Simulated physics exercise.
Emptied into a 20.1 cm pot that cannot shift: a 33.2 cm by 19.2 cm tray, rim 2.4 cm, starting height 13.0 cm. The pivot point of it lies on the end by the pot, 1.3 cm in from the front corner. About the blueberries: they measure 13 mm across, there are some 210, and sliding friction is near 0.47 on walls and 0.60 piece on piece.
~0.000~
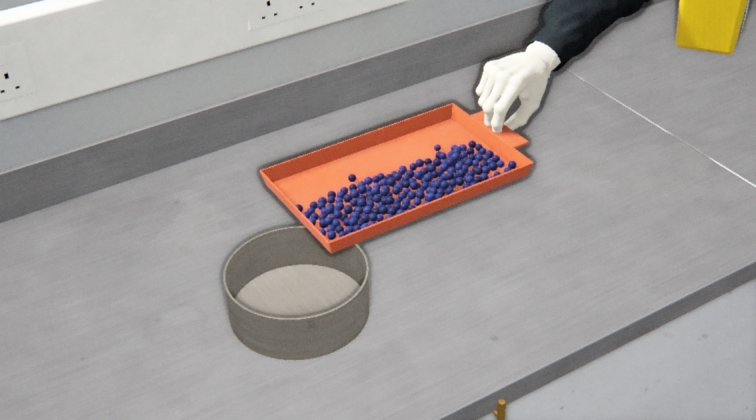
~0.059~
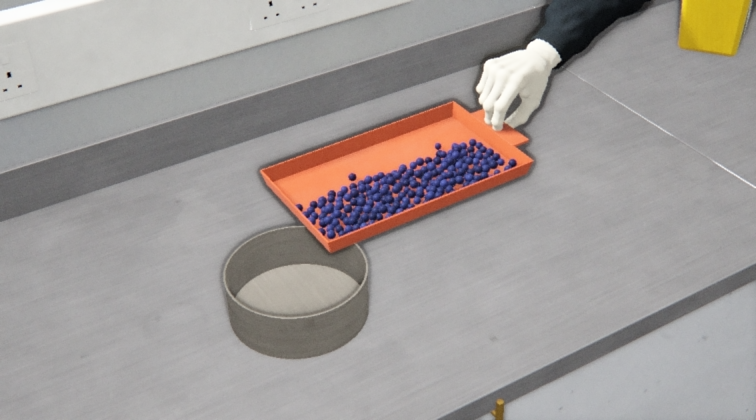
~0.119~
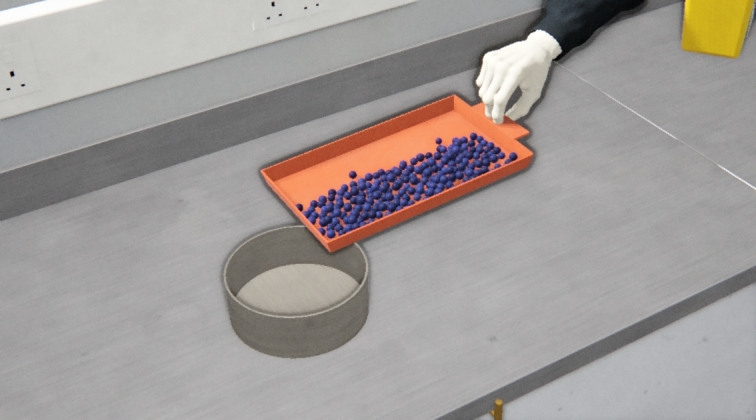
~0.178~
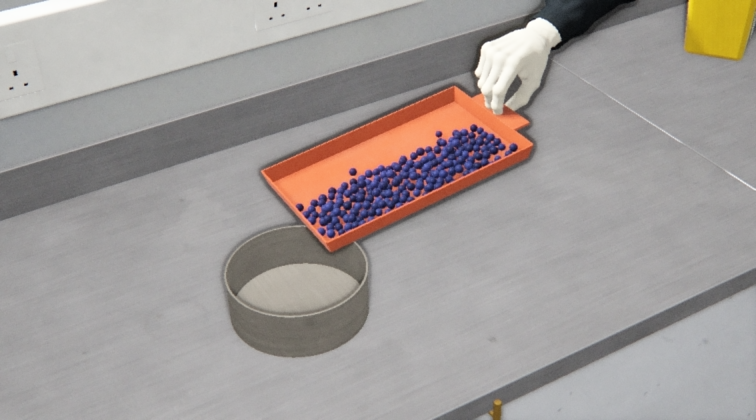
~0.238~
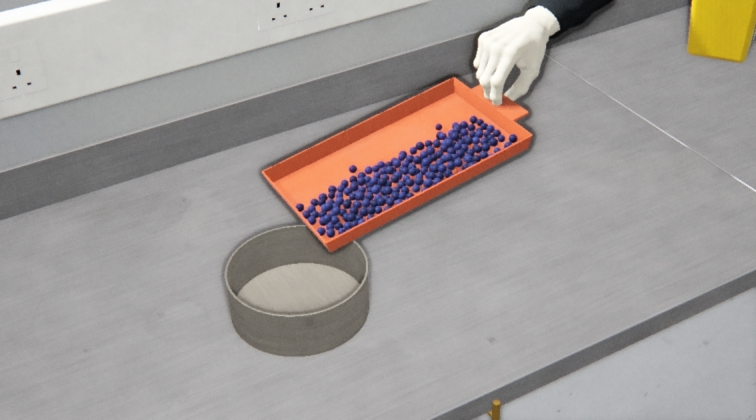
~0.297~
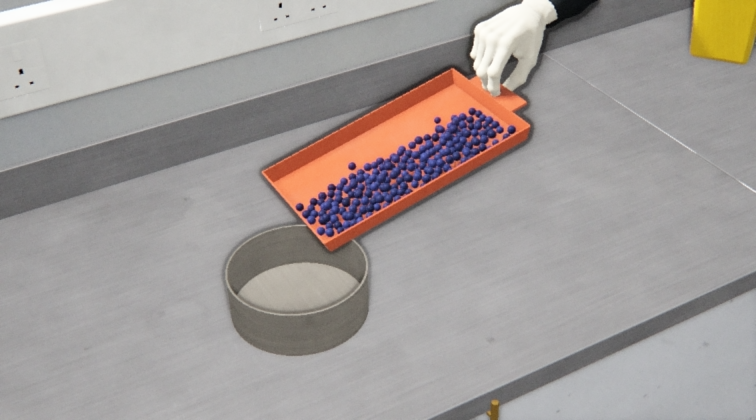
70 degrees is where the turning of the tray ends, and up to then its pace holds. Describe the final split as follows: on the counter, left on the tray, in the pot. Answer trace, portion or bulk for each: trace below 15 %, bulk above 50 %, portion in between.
Counter: Trace. Tray: Bulk. Pot: Trace.
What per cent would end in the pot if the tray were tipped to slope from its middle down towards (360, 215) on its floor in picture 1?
The share comes to about 20 in a hundred.
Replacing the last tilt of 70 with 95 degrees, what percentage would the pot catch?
Roughly 75 %.
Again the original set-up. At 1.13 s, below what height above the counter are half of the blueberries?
Roughly 18 centimetres, more or less.
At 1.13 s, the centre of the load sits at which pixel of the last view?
Near pixel (320, 184).
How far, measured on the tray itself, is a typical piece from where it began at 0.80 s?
Around 6 centimetres.
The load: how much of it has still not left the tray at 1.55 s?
It comes to near 95 per cent.
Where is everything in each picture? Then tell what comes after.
Tray tilt 0 degrees, front corners at (331, 239) and (527, 162); middle of the pieces at (407, 192); pot at (296, 270), in the first picture.
Tray tilt 1 degrees, front corners at (330, 239) and (527, 160); middle of the pieces at (407, 191), in the second picture.
Tray tilt 3 degrees, front corners at (329, 238) and (528, 153), lowest corner left back; middle of the pieces at (407, 187), in the third picture.
Tray tilt 6 degrees, front corners at (328, 239) and (527, 144), lowest corner left back; middle of the pieces at (407, 183), in the fourth picture.
Tray tilt 10 degrees, front corners at (327, 239) and (526, 135), lowest corner left back; middle of the pieces at (406, 179), in the fifth picture.
Tray tilt 13 degrees, front corners at (326, 239) and (524, 126), lowest corner left back; middle of the pieces at (405, 174); pot at (297, 267). The tray's pace is about 55 degrees a second, in the sixth picture.
After 0.80 s, tilt 40 degrees; the tray holds 100 %, the pot 0 %.
After 1.13 s, tilt 58 degrees; the tray holds 95 %, the pot 0 %.
After 1.55 s, tilt 70 degrees; the tray holds 95 %, the pot 5 %.
In the end, at 1.9 s, counter 0 %, tray 95 %, pot 5 %.
